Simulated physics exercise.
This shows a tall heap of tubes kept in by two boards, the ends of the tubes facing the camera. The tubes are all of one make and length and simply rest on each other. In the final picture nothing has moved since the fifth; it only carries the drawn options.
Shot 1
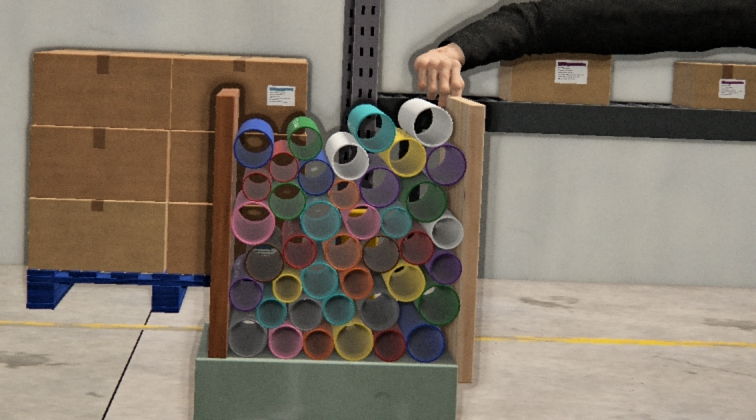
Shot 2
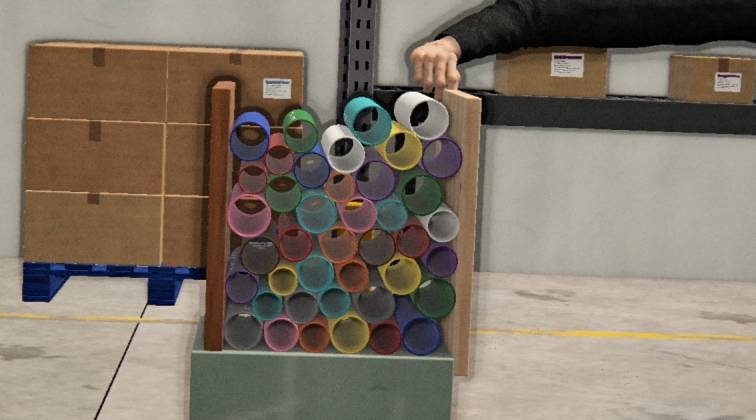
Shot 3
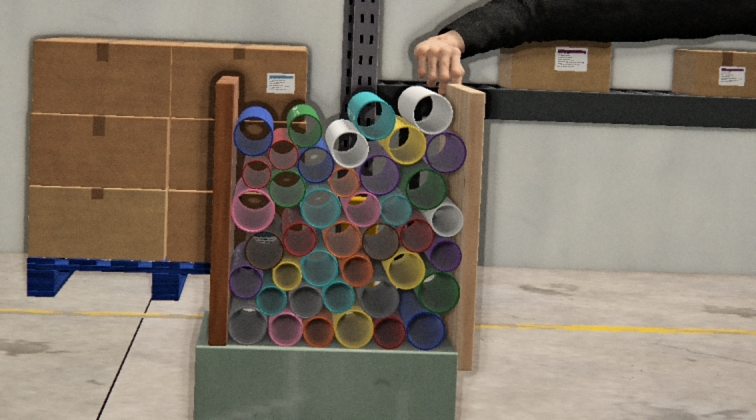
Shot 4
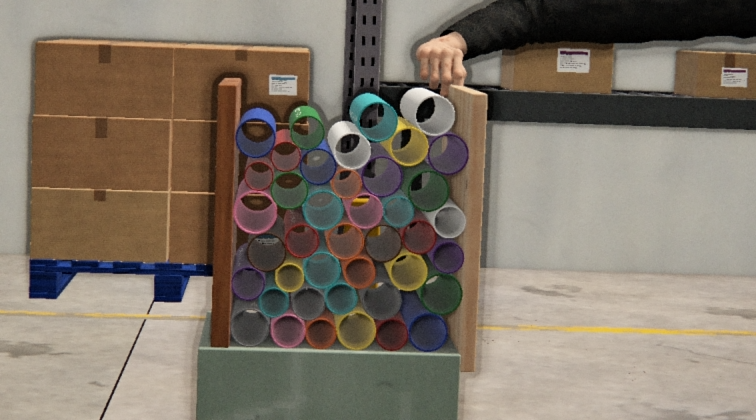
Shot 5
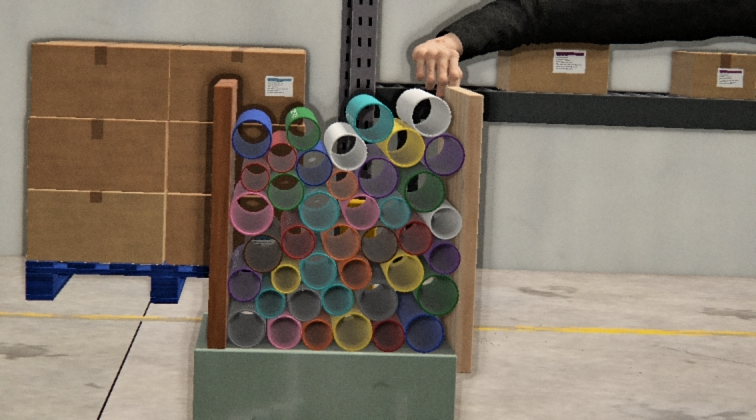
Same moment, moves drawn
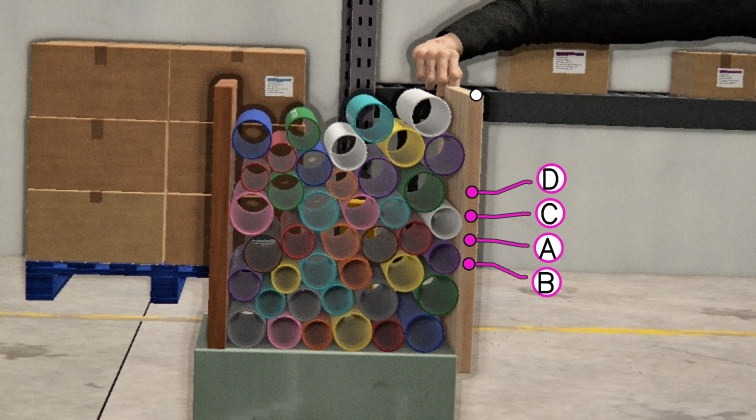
A hand at the end of a dark-sleeved arm rests on top of the right-hand board, beside a tall heap of colourful tubes stacked between two boards on a green base. The view shifts very slightly, while the hand, boards and tubes show no clear movement of their own.
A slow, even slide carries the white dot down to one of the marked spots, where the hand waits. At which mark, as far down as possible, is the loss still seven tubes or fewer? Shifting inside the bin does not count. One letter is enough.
Mark B is as low as it can go.
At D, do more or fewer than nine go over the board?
Fewer than nine.
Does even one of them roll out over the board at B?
Yes.
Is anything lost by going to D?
At D: No.
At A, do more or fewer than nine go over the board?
Fewer than nine.
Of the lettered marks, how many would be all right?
Four of them.
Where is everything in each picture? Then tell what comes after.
The first picture shows side board (456, 229); a grey tube (247, 338); a blue tube (426, 343).
The second picture shows a blue tube (422, 336); a turquoise tube (334, 302).
The third picture shows an orange tube (357, 271); a red tube (300, 239).
The fourth picture shows a pink tube (365, 211); an orange tube (347, 184).
The fifth picture shows a turquoise tube (374, 123); a green tube (303, 134); side board (455, 219).
On the marked copy, A at (470, 240); B at (469, 264); C at (471, 216); D at (472, 192); the white dot at (476, 95).
Following B. Soon after the start, top of the board (465, 168).
Later, top of the board (461, 250).
In the end, top of the board (461, 263), six out over the board.
As for the rest, A two out over the board; C two out over the board; D none out over the board.
